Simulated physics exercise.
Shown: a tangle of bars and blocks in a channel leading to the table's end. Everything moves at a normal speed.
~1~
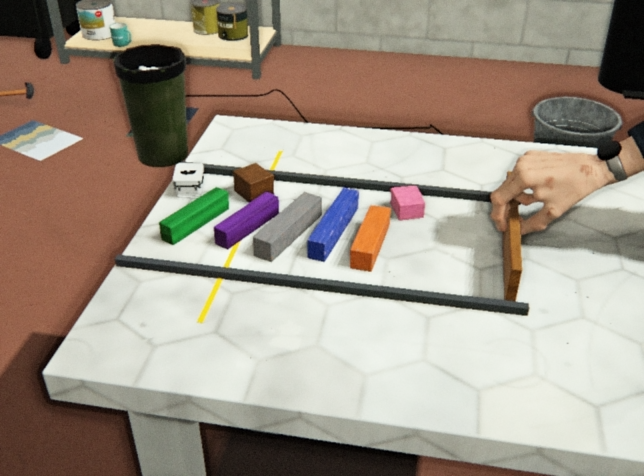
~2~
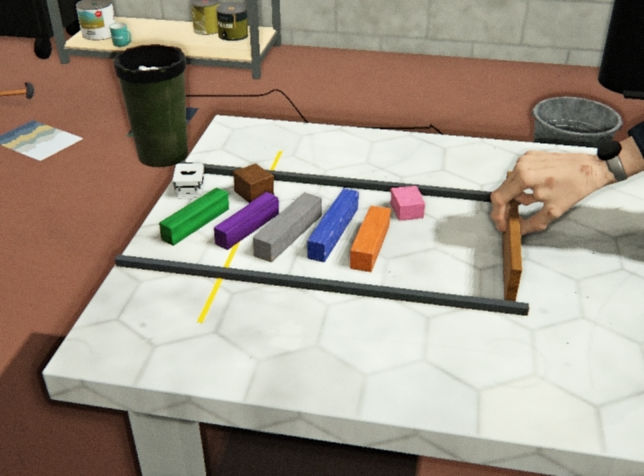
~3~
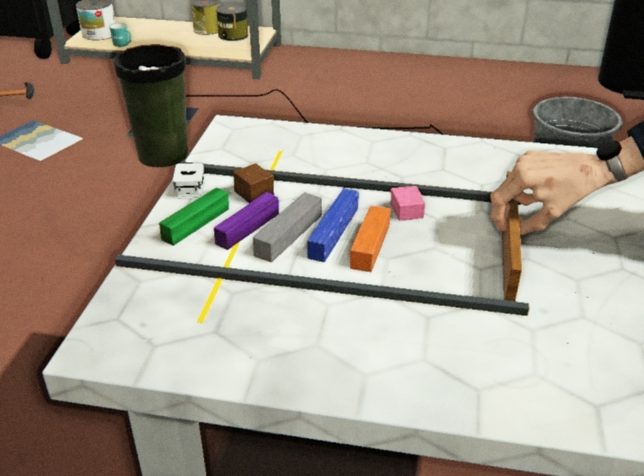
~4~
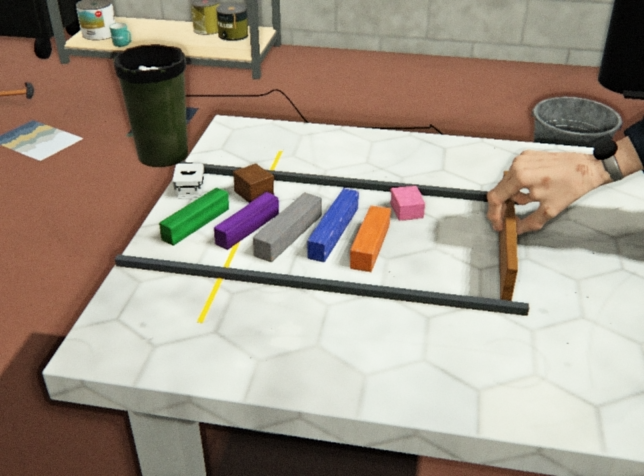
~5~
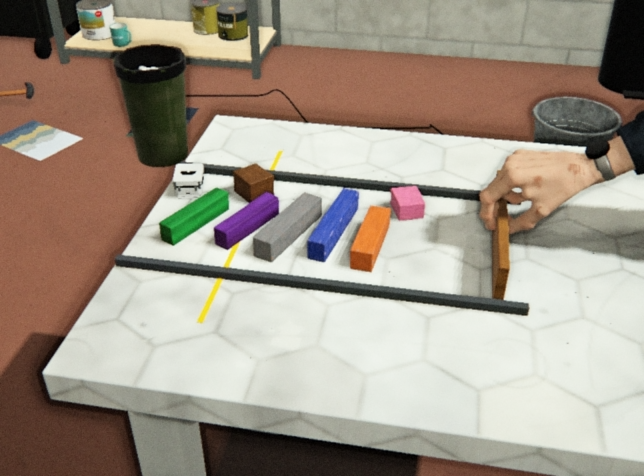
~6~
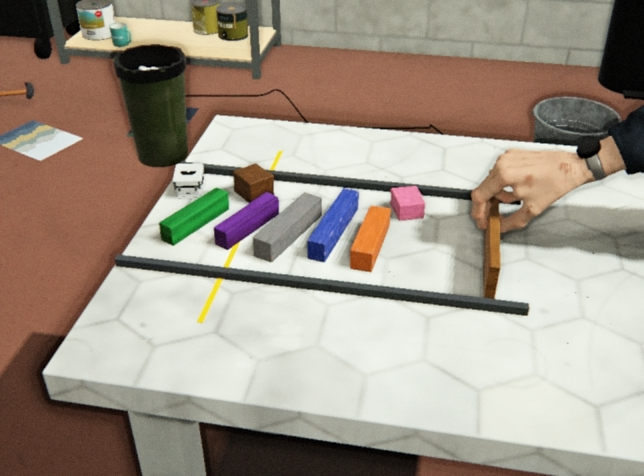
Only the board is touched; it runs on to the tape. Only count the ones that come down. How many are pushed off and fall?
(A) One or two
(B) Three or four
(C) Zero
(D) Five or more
C, zero.
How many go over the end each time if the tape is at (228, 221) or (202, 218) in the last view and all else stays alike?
Well, you'd get 1 the first time and 3 the second time.
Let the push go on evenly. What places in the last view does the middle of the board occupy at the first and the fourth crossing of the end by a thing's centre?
Its middle is near (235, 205) and then near (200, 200).
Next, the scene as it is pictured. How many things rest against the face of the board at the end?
Counting them up gives 2.
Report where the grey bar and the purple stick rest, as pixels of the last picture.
You'll find the first one at (192, 217) and the second at (175, 213).
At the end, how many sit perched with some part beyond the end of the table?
Overhang count: 0.
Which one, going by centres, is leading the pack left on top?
The one out in front is the green stick.
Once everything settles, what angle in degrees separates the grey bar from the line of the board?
Roughly 5° out of line.
A little later, none off yet; white case at rest near (189, 181); green stick at rest near (196, 216); brown block at rest near (254, 184).
When it is over, the number that fall off is zero.
